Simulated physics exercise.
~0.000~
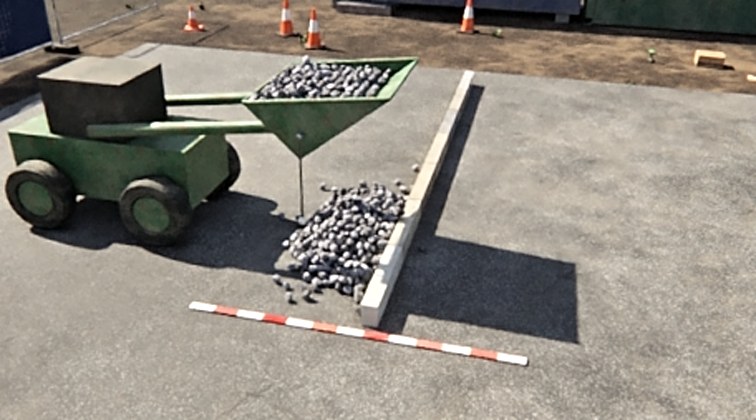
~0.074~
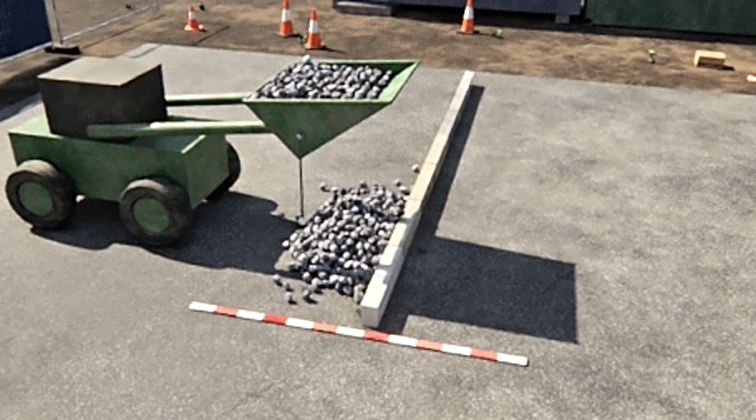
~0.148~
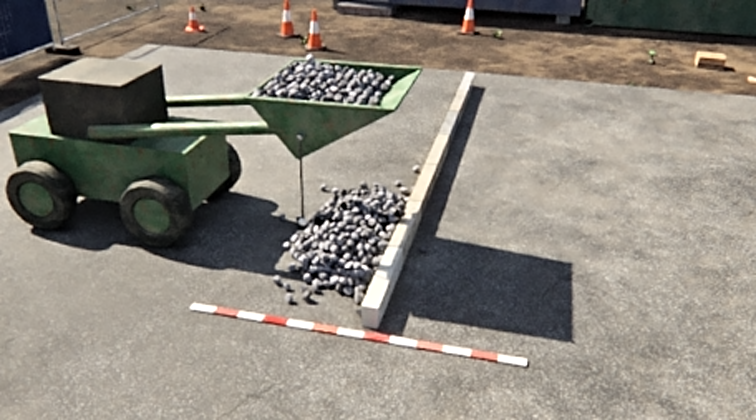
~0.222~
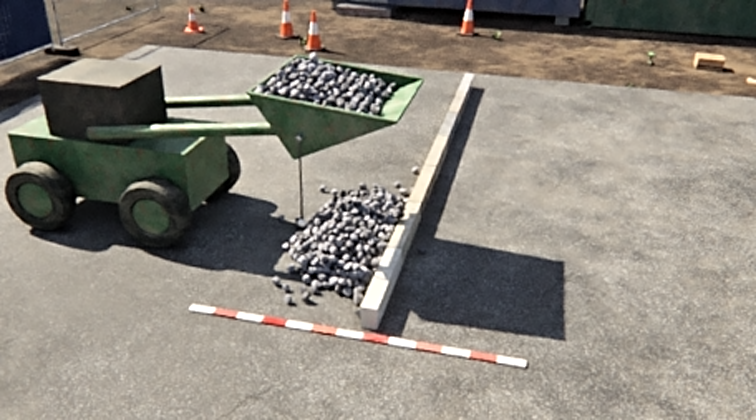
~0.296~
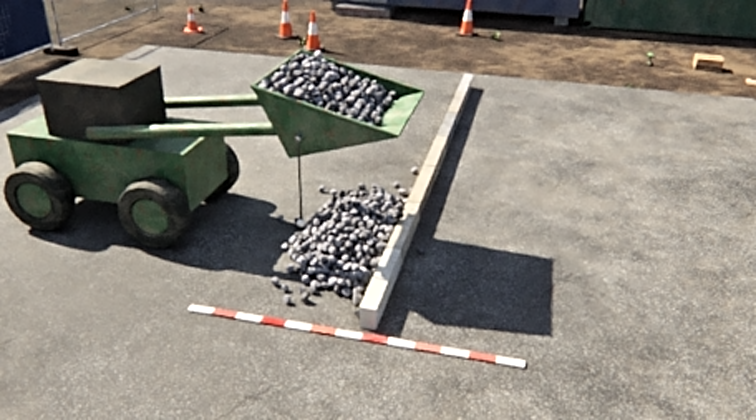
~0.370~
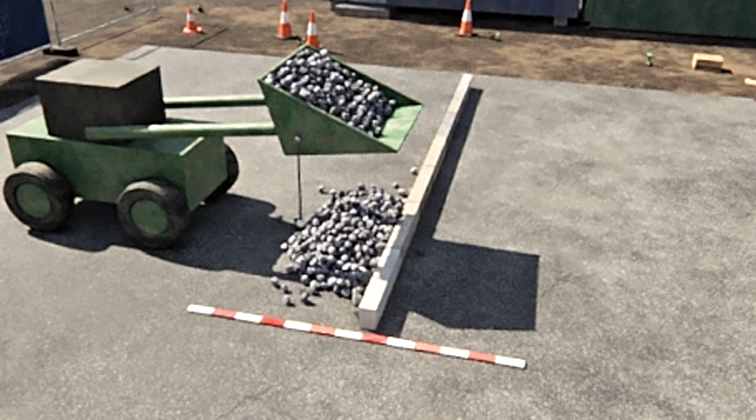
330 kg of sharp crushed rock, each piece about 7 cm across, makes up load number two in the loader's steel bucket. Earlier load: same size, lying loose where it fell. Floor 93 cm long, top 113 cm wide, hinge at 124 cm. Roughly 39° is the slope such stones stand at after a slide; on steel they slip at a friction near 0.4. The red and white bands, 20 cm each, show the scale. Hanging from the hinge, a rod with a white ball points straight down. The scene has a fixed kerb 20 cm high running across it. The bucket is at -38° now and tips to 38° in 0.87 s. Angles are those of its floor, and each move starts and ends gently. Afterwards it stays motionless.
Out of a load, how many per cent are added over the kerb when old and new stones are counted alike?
Around 90 per cent.
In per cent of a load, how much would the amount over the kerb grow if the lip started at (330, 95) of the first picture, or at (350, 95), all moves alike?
First place about 10 %, second about 30 %.
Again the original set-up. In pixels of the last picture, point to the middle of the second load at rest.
Near (439, 244).
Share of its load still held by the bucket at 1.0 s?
Close to 90 in a hundred is still held.
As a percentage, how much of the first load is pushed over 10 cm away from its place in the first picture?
0 %.
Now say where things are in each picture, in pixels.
In the first frame, lip at (390, 99), floor tilted -38°, highest stones at (324, 73). The earlier load is highest near (353, 215), 27 cm above ground level, 100 % on this side of the kerb.
In the second frame, lip at (392, 102), floor tilted -36°, highest stones at (319, 73); the stones move at 0.2 m/s on average.
In the third frame, the bucket is at -32°, its lip at (395, 110); the top of the load is at (307, 70); the stones move at 0.3 m/s on average.
In the fourth frame, the bucket is at -26°, its lip at (397, 122); the top of the load is at (300, 65); the stones move at 0.4 m/s on average.
In the fifth frame, the bucket is at -18°, its lip at (398, 136); the top of the load is at (302, 62); the stones move at 0.5 m/s on average.
In the sixth frame, lip at (397, 152), floor tilted -8°, highest stones at (306, 59); the stones move at 0.5 m/s on average.
After 0.6 s the floor is at 26°; in per cent of one load, 100 in the bucket, 100 on this side of the kerb; the foremost stones are at (395, 237).
After 1.0 s the floor is at 38°; in per cent of one load, 91 in the bucket, 109 on this side of the kerb; the foremost stones are at (403, 198).
After 1.3 s the floor is at 38°; in per cent of one load, 34 in the bucket, 127 on this side of the kerb, 38 over the kerb; the foremost stones are at (460, 254).
After 3.9 s the floor is at 38°; in per cent of one load, 0 in the bucket, 110 on this side of the kerb, 90 over the kerb; the foremost stones are at (554, 256). Net gain over the kerb, 90.
